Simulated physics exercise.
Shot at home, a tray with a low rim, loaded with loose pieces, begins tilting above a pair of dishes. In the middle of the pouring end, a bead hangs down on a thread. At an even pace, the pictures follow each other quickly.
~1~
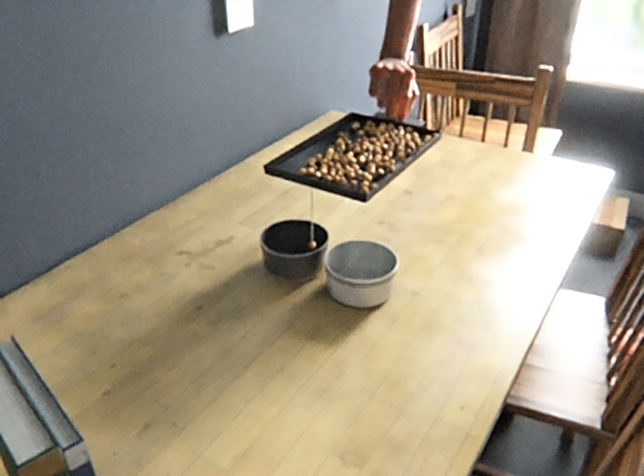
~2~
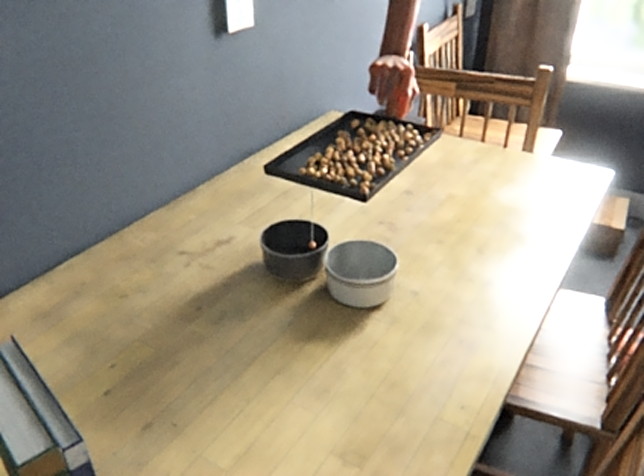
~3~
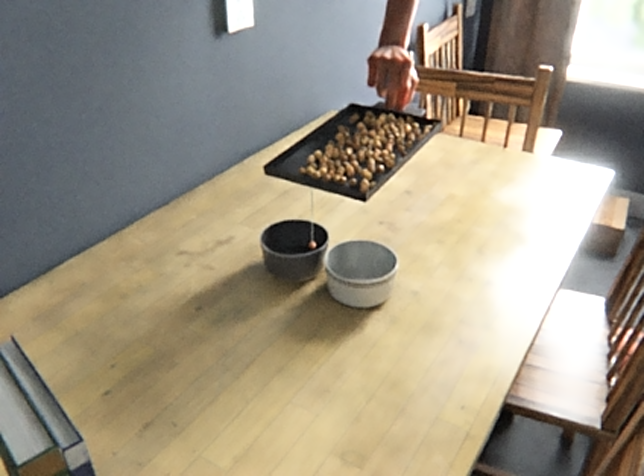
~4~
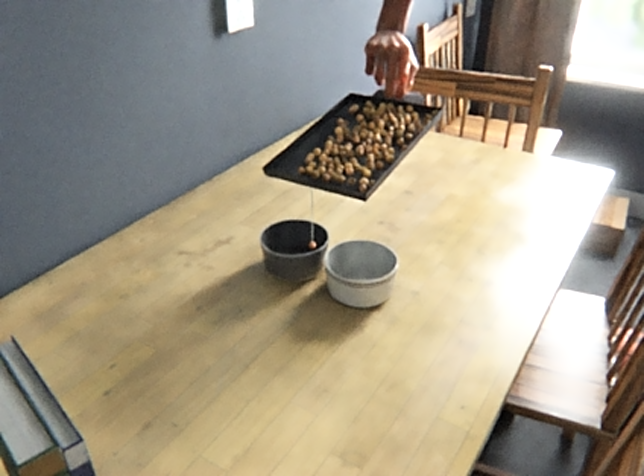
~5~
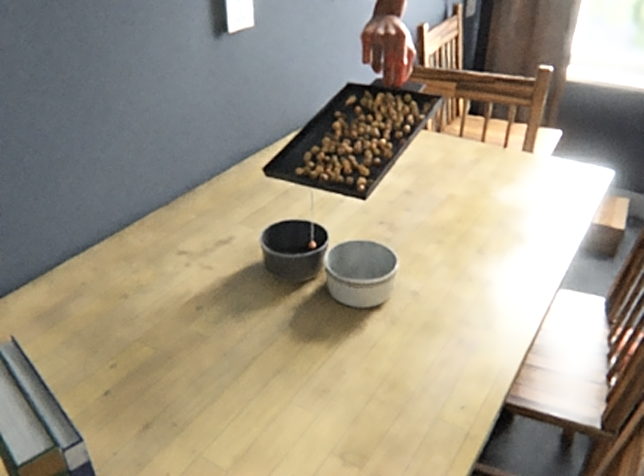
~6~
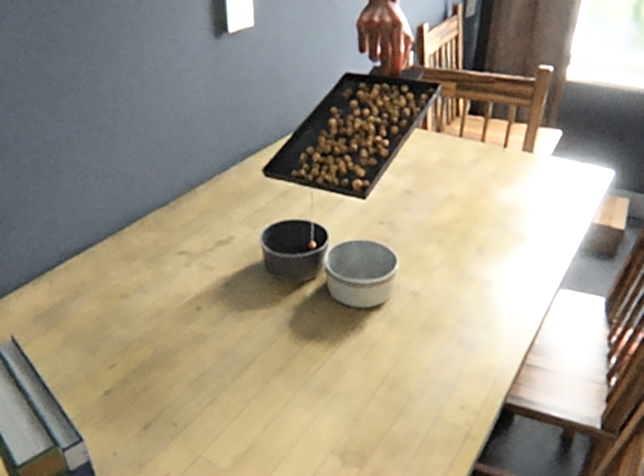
The clip opens on a hand holding a dark, low-rimmed tray of round wooden beads nearly level above a dark dish and a pale one on a wooden table. The hand gradually raises the far end, steepening the tray toward its lower left corner, and the beads begin shifting down its surface.
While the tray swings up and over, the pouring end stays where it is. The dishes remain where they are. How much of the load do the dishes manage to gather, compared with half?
They gather less than half of it.
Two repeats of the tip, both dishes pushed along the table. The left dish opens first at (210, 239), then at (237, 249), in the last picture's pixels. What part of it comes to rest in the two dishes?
Close to 80 in a hundred first, close to 80 in a hundred second.
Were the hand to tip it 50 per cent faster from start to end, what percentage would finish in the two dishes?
I'd say 0 percent or thereabouts.
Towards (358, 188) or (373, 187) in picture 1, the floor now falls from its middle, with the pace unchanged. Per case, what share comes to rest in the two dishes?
First some 50, then 80 per cent.
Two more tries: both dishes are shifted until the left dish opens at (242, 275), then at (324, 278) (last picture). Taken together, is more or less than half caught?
In the first position shy of half, in the second shy of half.
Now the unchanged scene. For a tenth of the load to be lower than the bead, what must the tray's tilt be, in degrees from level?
Tilt: Around 65 degrees.
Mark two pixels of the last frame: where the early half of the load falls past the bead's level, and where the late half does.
It goes through near (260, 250) first, then near (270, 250).
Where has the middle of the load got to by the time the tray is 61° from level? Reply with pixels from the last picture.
About (299, 166).
Shortly afterwards, tray tipped steeply; the bulk on the tray; only a few outside both; near a quarter in the air.
Next, tray tipped right over; near a quarter on the tray; only a few in the left dish; near half outside both; near a quarter in the air.
Some moments later, tray tipped past a quarter turn; a little in the left dish; all but a few outside both.
In the end, tray tipped past a quarter turn; none at all in the right dish; a little in the left dish; all but a few outside both.
